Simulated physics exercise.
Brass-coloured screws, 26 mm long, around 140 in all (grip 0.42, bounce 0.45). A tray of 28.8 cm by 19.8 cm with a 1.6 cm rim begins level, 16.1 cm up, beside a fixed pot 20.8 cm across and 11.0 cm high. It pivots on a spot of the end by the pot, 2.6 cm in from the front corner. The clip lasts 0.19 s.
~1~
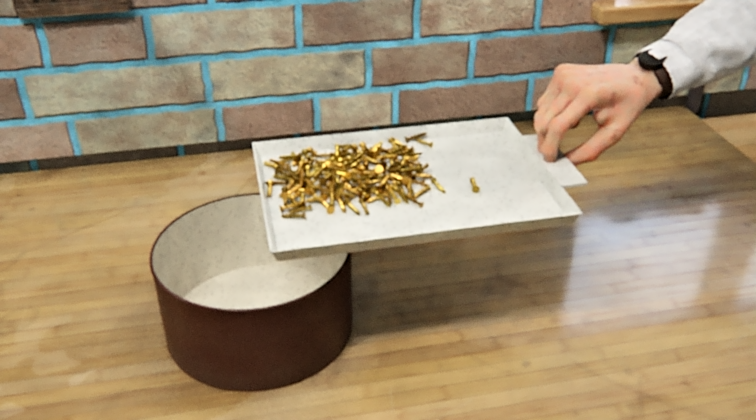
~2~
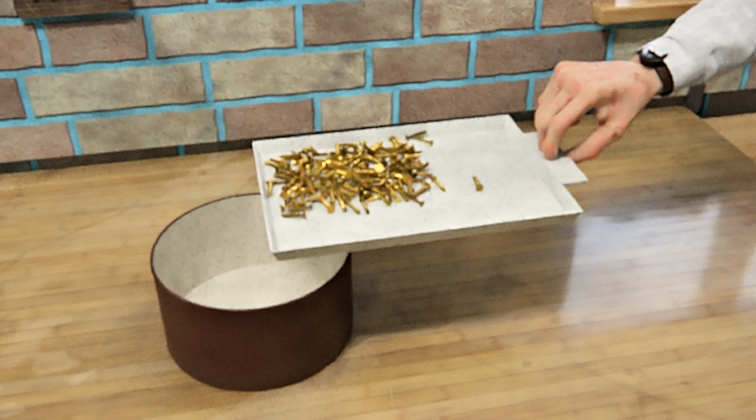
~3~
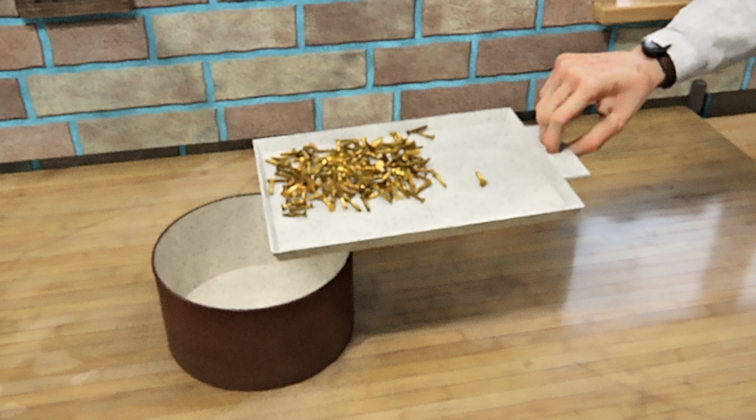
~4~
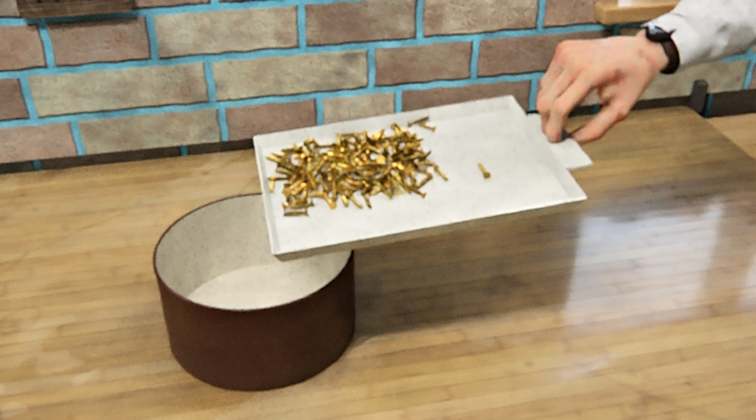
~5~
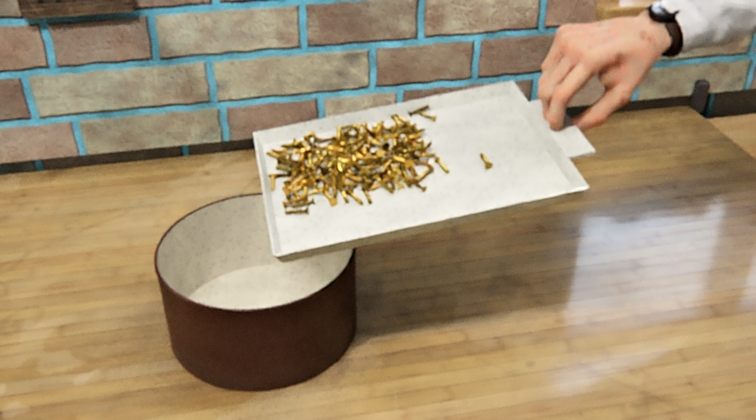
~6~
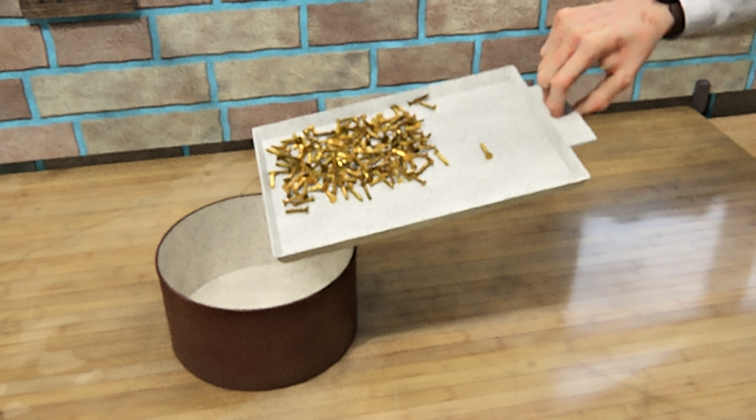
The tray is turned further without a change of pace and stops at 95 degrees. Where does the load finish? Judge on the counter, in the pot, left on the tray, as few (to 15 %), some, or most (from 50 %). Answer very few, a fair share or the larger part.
On the counter: The larger part; in the pot: A fair share; left on the tray: Very few.
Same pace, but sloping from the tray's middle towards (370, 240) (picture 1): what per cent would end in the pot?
Some 5 per cent.
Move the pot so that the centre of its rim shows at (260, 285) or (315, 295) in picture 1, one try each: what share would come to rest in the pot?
Some 100 and 95 per cent.
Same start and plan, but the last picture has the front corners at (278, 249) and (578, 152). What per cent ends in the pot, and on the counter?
Pot 95, counter 5.
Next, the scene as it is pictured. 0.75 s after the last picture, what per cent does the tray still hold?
About 20 per cent.
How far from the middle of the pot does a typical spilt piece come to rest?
Some 18 cm.
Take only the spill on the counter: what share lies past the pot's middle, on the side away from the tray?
Roughly 80 per cent.
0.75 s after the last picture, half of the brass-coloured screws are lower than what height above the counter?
Some 4 cm.
Then, 0.45 s after the last picture, tilt 52 degrees; the tray holds 100 %, the pot 0 %.
Then, 0.75 s after the last picture, tilt 79 degrees; the tray holds 20 %, the pot 25 %.
Then, 1.14 s after the last picture, tilt 95 degrees; the tray holds 0 %, the pot 30 %.
In the end, counter 70 %, pot 30 %, tray 0 %.
